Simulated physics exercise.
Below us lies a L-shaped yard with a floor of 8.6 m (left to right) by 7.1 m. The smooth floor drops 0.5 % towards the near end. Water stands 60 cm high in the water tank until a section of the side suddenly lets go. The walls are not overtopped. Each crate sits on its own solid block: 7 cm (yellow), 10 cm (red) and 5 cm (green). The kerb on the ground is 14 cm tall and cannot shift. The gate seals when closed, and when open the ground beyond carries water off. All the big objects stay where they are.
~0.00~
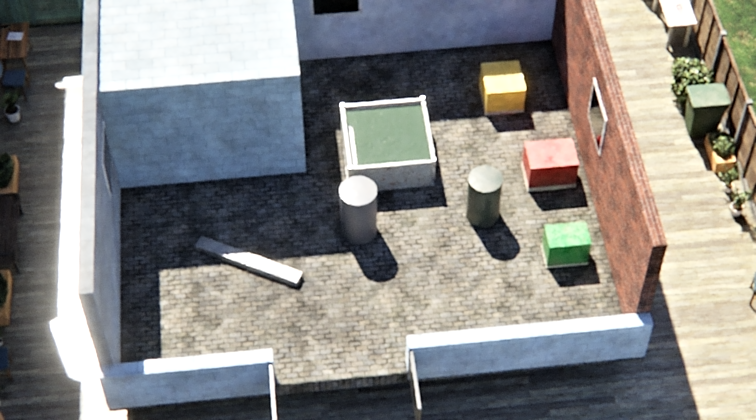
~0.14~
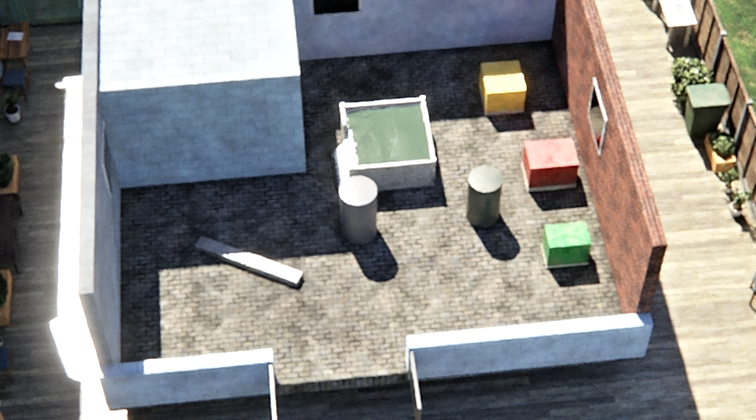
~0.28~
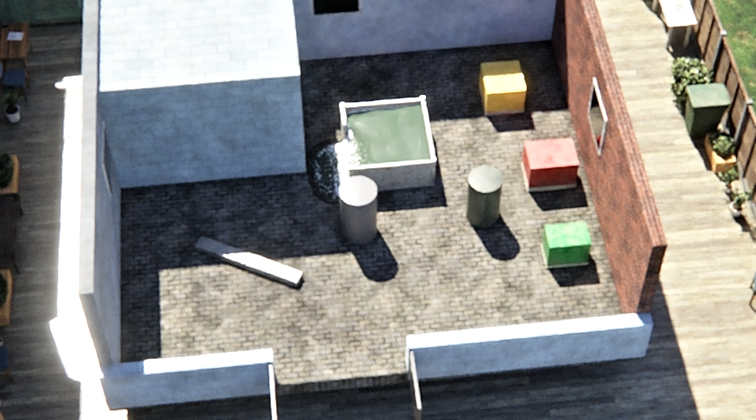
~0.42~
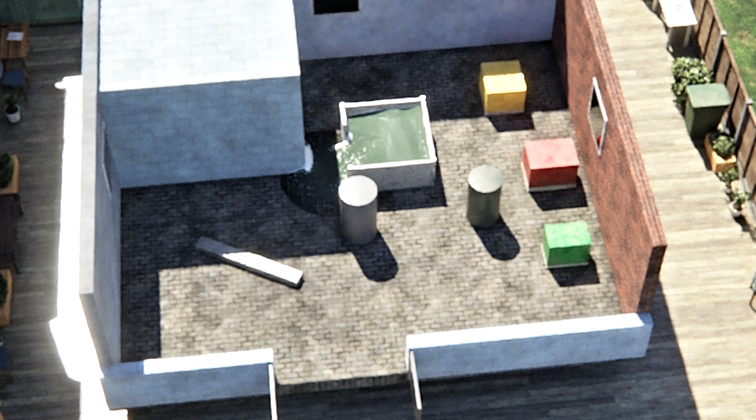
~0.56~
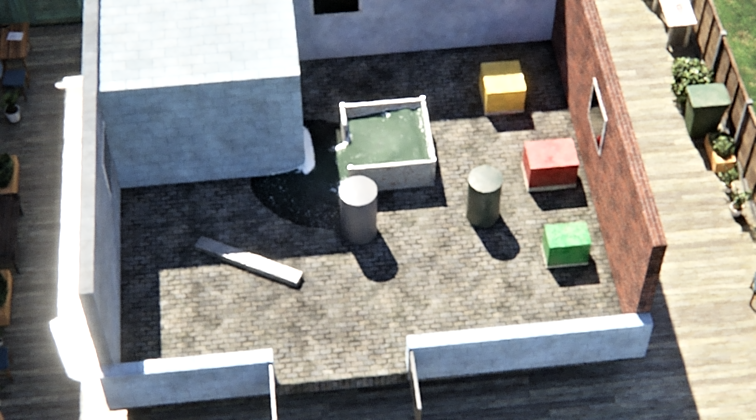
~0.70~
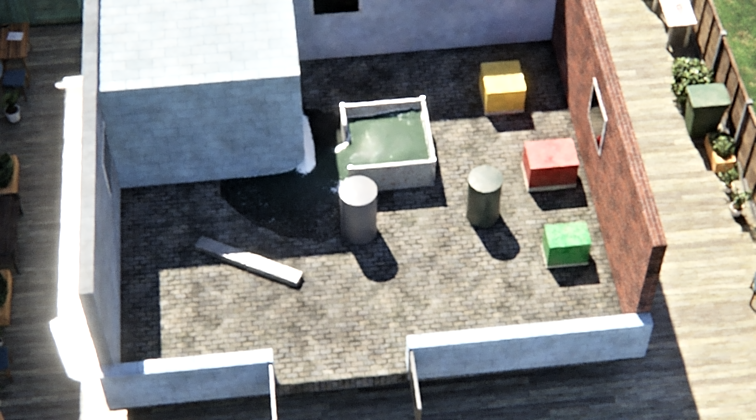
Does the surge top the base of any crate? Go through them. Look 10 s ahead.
The yellow crate keeps dry; the red crate escapes dry; the green crate escapes dry.
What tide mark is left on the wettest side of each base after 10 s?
In cm: Yellow 5, red 4, green 0.
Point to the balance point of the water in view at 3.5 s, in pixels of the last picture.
Around (287, 187).
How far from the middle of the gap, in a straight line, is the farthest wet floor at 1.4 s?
Roughly 4.2 m.
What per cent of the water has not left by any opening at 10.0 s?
Roughly 96 in a hundred.
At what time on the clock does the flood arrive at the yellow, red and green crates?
Yellow 3.6 s, red 7.0 s, green not within the 10 s.
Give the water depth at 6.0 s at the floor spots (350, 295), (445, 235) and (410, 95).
In that order: 1, 0 and 2 cm.
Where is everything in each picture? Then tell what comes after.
In the first frame, still water, 60 cm deep, in the water tank at (387, 136).
In the second frame, water pours out at (350, 163) and has run 0.6 m, to (346, 193); deepest outside 17 cm, 60 cm at the water tank's back.
In the third frame, the front is at (312, 153), 0.8 m from the gap at (350, 163); 0.8 m2 of floor is under water; 60 cm left at the back of the water tank.
In the fourth frame, water pours out at (350, 164) and has run 1.2 m, to (286, 186); deepest outside 30 cm, 55 cm at the water tank's back.
In the fifth frame, the front is at (256, 186), 1.8 m from the gap at (350, 164); 2.3 m2 of floor is under water; 51 cm left at the back of the water tank.
In the sixth frame, the front is at (227, 193), 2.3 m from the gap at (350, 163); 3.1 m2 of floor is under water; 50 cm left at the back of the water tank.
After 1.4 s water covers 20 % of the floor and is deepest (35 cm) near (317, 168); yellow plinth not reached, red plinth not reached, green plinth not reached.
After 2.2 s water covers 30 % of the floor and is deepest (25 cm) near (121, 232); yellow plinth not reached, red plinth not reached, green plinth not reached.
After 3.5 s water covers 35 % of the floor and is deepest (18 cm) near (121, 192); yellow plinth not reached, red plinth not reached, green plinth not reached.
After 6.0 s water covers 55 % of the floor and is deepest (10 cm) near (244, 253); yellow plinth reached, red plinth not reached, green plinth not reached.
After 10.0 s water covers 75 % of the floor and is deepest (6 cm) near (309, 289); highest at the yellow plinth 5 cm, highest at the red plinth 4 cm, highest at the green plinth 0 cm.
